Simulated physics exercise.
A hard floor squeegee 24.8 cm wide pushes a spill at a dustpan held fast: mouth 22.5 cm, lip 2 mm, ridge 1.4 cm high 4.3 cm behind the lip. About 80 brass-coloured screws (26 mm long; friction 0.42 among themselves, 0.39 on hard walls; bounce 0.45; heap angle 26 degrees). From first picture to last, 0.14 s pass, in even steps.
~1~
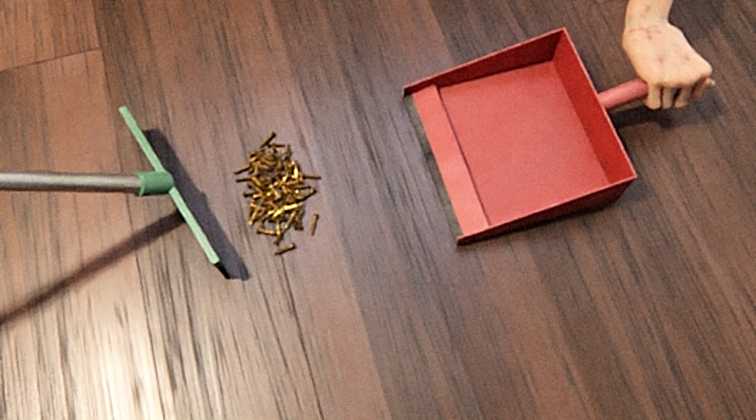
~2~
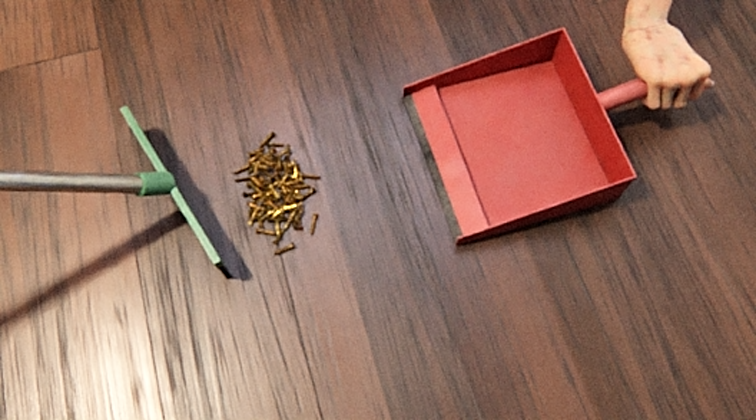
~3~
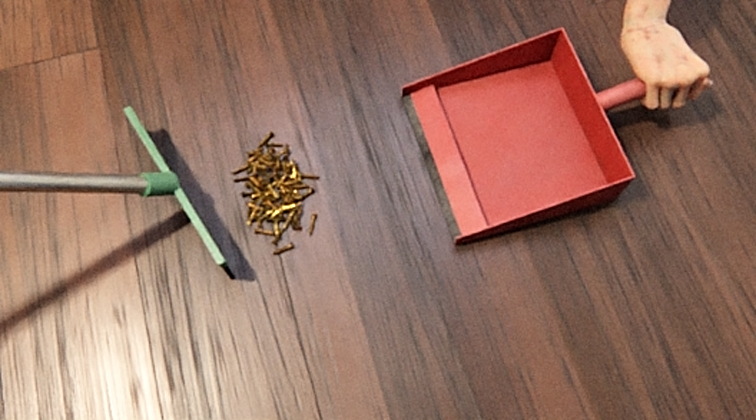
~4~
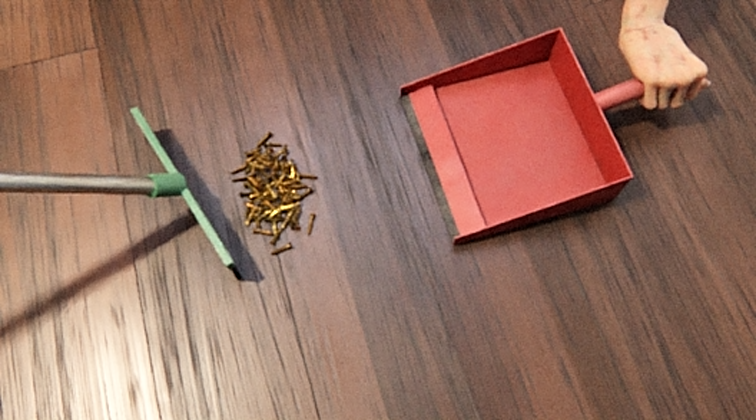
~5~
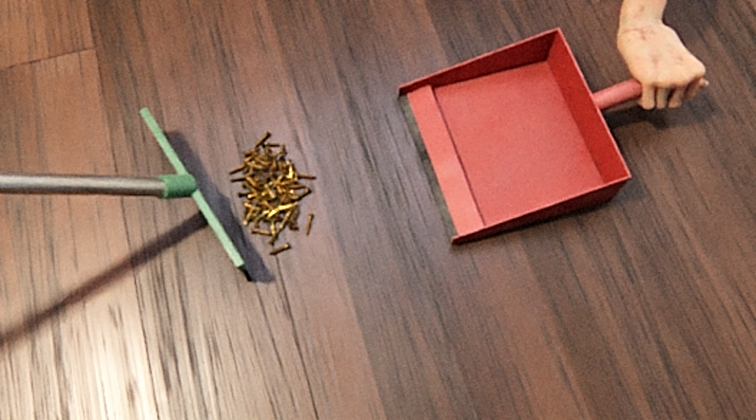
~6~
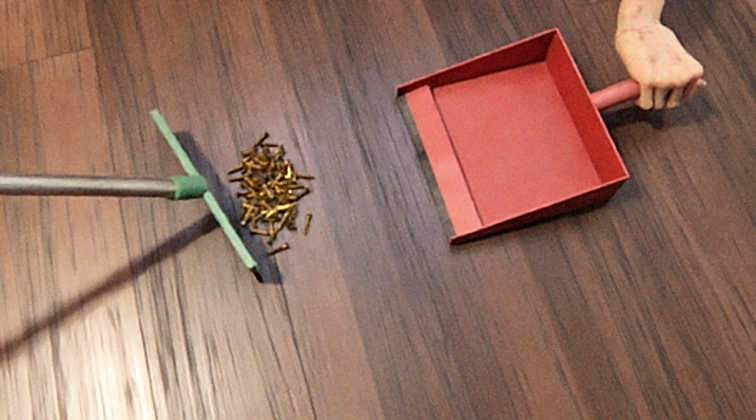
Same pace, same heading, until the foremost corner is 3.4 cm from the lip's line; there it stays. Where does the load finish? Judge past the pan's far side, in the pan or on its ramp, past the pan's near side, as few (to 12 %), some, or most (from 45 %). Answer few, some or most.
Far side few, pan few, near side few.
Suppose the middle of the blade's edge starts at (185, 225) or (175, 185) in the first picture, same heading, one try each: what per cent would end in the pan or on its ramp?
About 0 and 0 per cent.
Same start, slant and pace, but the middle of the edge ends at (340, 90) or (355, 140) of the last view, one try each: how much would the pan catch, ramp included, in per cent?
Some 10 and 10 per cent.
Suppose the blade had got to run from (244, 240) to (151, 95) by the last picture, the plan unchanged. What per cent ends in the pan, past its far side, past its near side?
Pan 5, far 35, near 0.
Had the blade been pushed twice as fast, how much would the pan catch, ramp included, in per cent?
In that case some 15 per cent.
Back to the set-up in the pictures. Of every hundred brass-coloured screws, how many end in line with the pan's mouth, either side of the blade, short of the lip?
Roughly 95 per cent.
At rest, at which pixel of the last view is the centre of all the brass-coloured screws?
Near (372, 162).
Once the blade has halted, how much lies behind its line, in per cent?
Roughly 5 per cent.
Then, 0.20 s after the last picture, middle of the blade 17 cm from the lip; 0 % over the lip, far side 0 %, near side 0 %.
Then, 0.33 s after the last picture, middle of the blade 11 cm from the lip; 0 % over the lip, far side 5 %, near side 0 %.
Then, 0.60 s after the last picture, middle of the blade 7 cm from the lip; 0 % over the lip, far side 5 %, near side 0 %.
In the end, far side 5 %, pan 0 %, near side 5 %, in front of the lip or behind the blade 95 %.
